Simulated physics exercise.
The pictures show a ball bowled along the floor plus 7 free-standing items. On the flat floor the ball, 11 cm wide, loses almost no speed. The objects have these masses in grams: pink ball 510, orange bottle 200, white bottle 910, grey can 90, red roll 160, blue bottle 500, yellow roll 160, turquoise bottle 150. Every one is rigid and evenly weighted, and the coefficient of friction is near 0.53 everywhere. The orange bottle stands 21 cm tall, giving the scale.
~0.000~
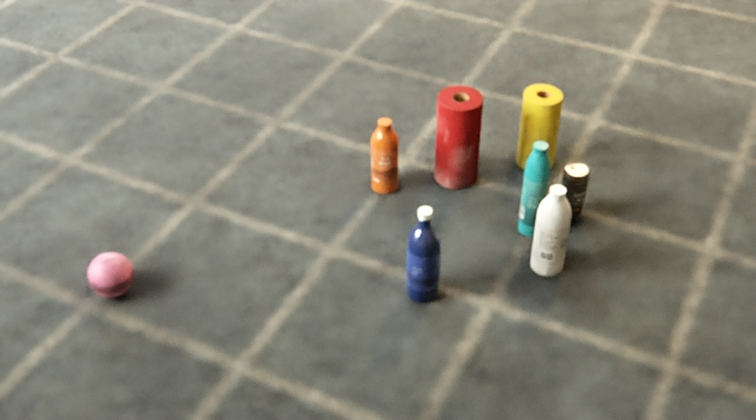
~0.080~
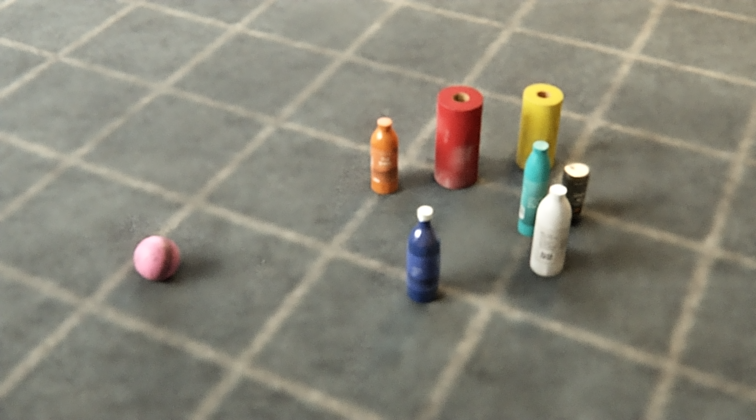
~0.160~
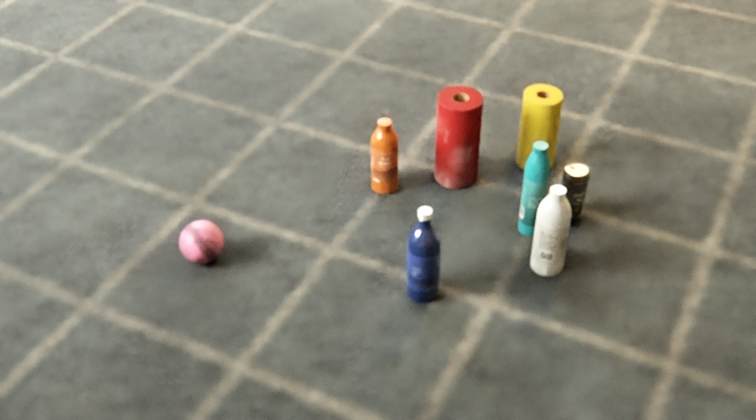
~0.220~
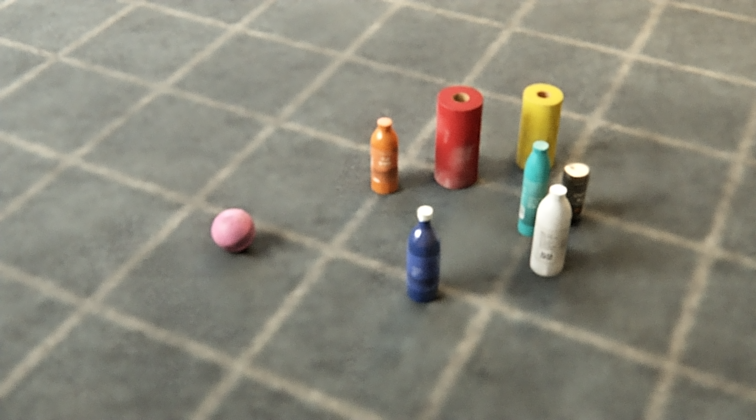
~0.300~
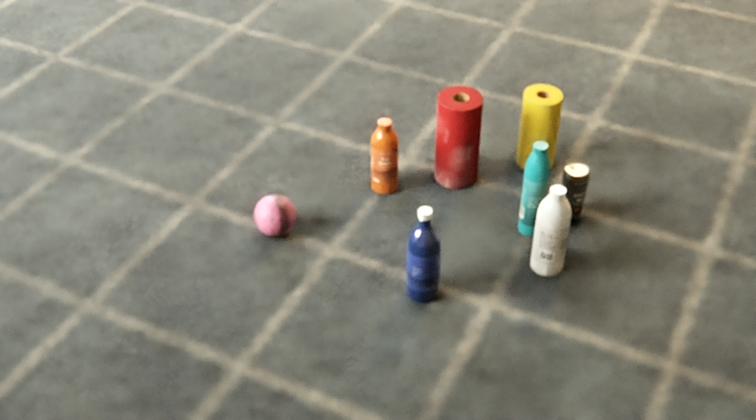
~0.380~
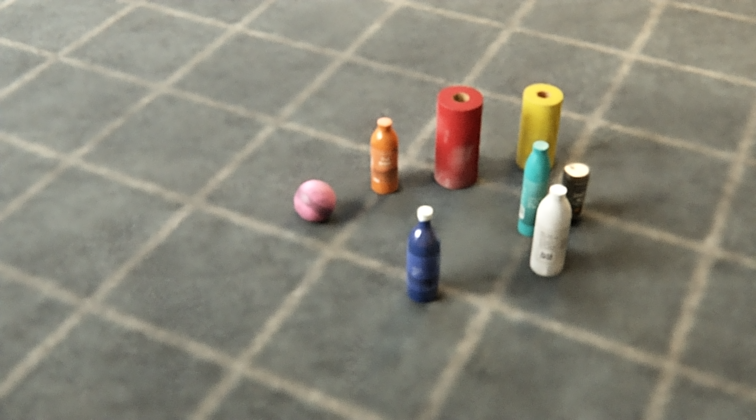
A tall red roll stands near the middle of a grey tiled floor with pale grout lines, seen from above at an angle. An orange bottle is to its left, a blue bottle in front, and a yellow roll, turquoise bottle, dark can and white bottle to the right. A pink ball rolls steadily from the left towards the orange and blue bottles, while everything else and the camera stay still.
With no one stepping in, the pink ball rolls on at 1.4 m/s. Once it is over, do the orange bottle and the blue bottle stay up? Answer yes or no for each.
Orange bottle: No, blue bottle: Yes.
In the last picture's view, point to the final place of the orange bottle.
Roughly at pixel (431, 128).
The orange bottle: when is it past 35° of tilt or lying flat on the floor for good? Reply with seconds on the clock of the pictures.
0.7 s or so.
After 0.58 s, ball has run 76 cm; pink ball near (390, 177); orange bottle 9° off upright near (410, 140).
After 0.78 s, ball has run 87 cm; pink ball near (431, 172); orange bottle on its side near (442, 134); red roll moved 3 cm.
After 1.38 s, ball has run 96 cm; pink ball near (479, 187); orange bottle on its side near (436, 131); red roll moved 6 cm.
In the end (4.0 s), toppled on the floor, orange bottle; the other 6 under 8 cm from the start. At the end, from the last picture's camera, orange bottle near (431, 128), blue bottle near (424, 253).
